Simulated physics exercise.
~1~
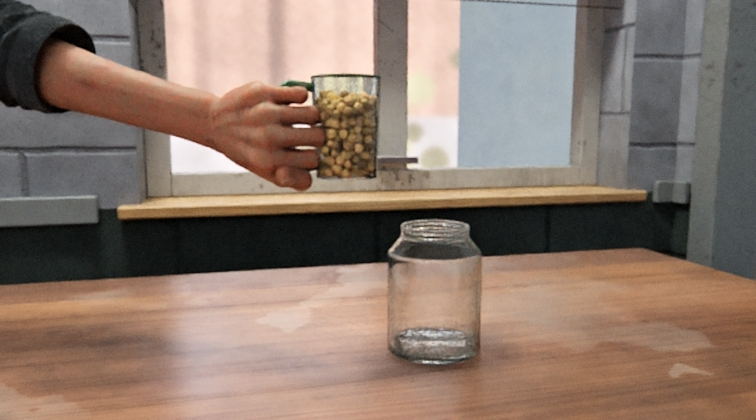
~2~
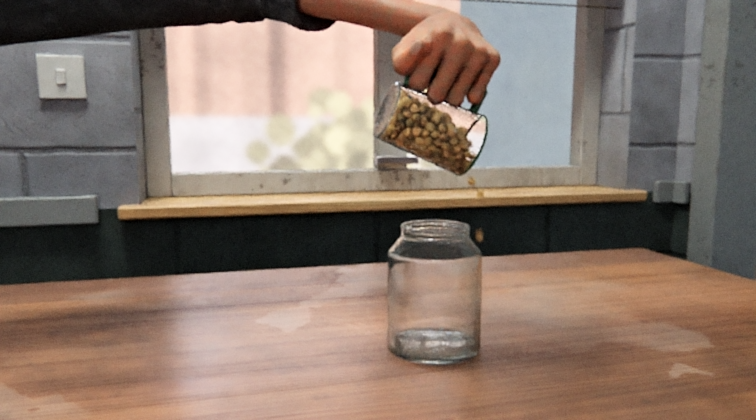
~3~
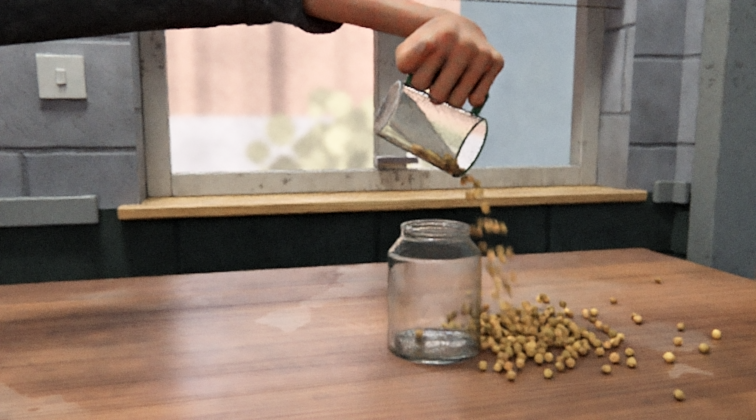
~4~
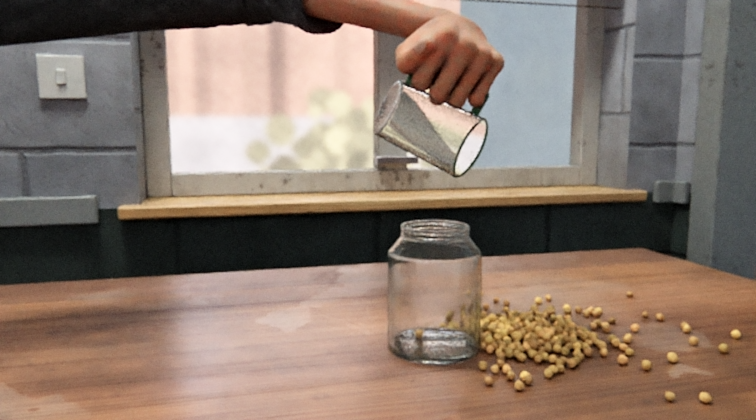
In a room with grey block walls and a pale-framed window, a still, slightly raised view looks across a brown wooden table. An open, empty glass jar stands near the middle, while a hand reaching in from the left holds a clear handled cup full of tan dried chickpeas above it. The hand moves the cup right and tips it over on its side. The chickpeas pour from its rim, miss the jar on the right and scatter over the table. Finally the emptied cup stays tilted above the jar, which remains practically empty beside a loose heap.
